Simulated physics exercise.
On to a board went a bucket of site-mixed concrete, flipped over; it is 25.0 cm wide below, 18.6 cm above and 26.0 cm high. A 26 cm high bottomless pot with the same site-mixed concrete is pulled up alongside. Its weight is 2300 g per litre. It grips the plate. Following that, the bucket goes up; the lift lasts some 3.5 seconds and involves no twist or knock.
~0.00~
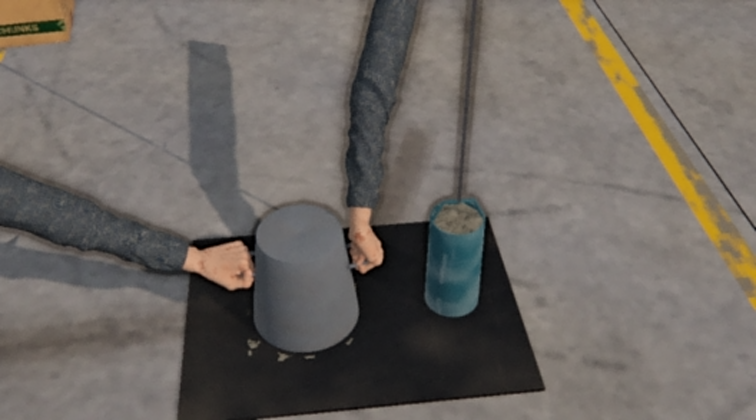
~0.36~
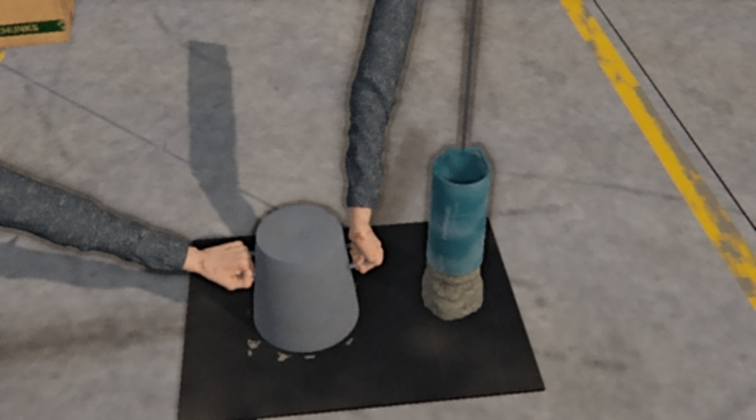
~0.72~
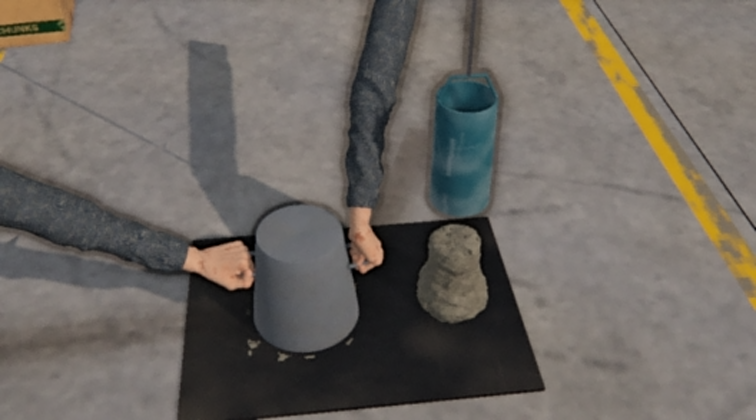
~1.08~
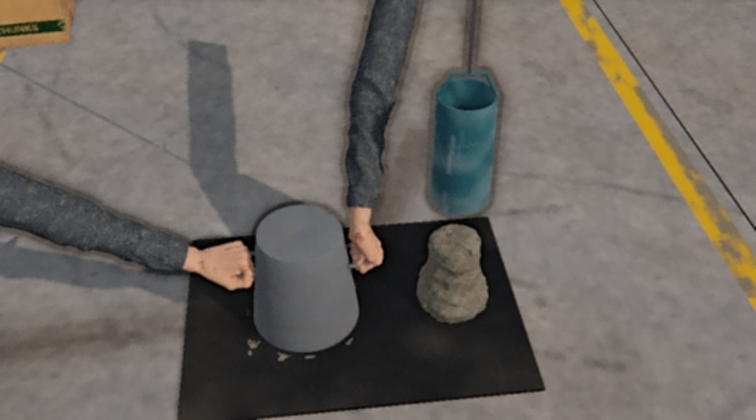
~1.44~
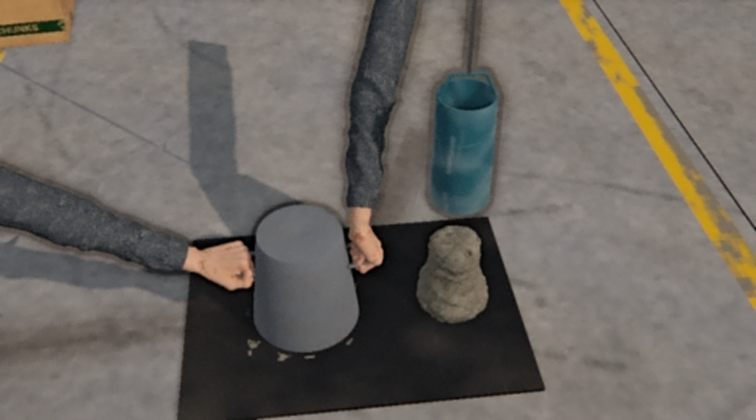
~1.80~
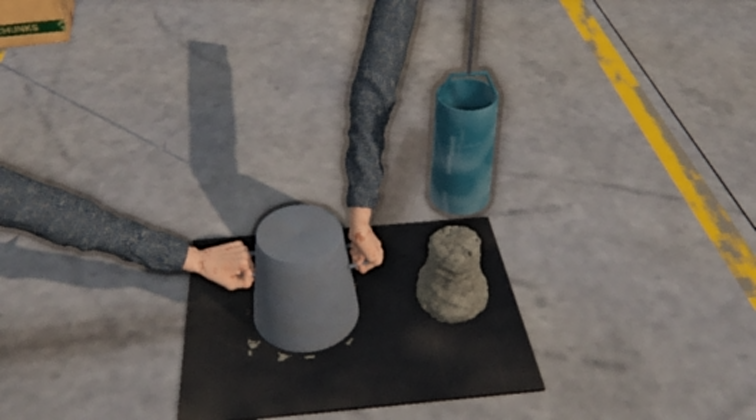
Two hands resting beside an upturned grey bucket while a blue-green tube rises off a lumpy grey heap of concrete alongside.
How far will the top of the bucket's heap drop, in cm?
About 4 cm.
After 2.7 s, the bucket is up 6.3 cm; the site-mixed concrete has come down 2.0 cm to 24 cm and is 26 cm wide.
After 3.6 s, the bucket is up 17 cm; the site-mixed concrete has come down 3.1 cm to 23 cm and is 27 cm wide.
After 4.4 s, the bucket is up 26 cm; the site-mixed concrete has come down 3.3 cm to 23 cm and is 28 cm wide.
After 5.5 s, the bucket is clear; the site-mixed concrete has come down 3.5 cm to 23 cm and is 28 cm wide.
After 6.0 s, at rest, the bucket is clear; the site-mixed concrete has come down 3.5 cm to 22 cm and is 28 cm wide.
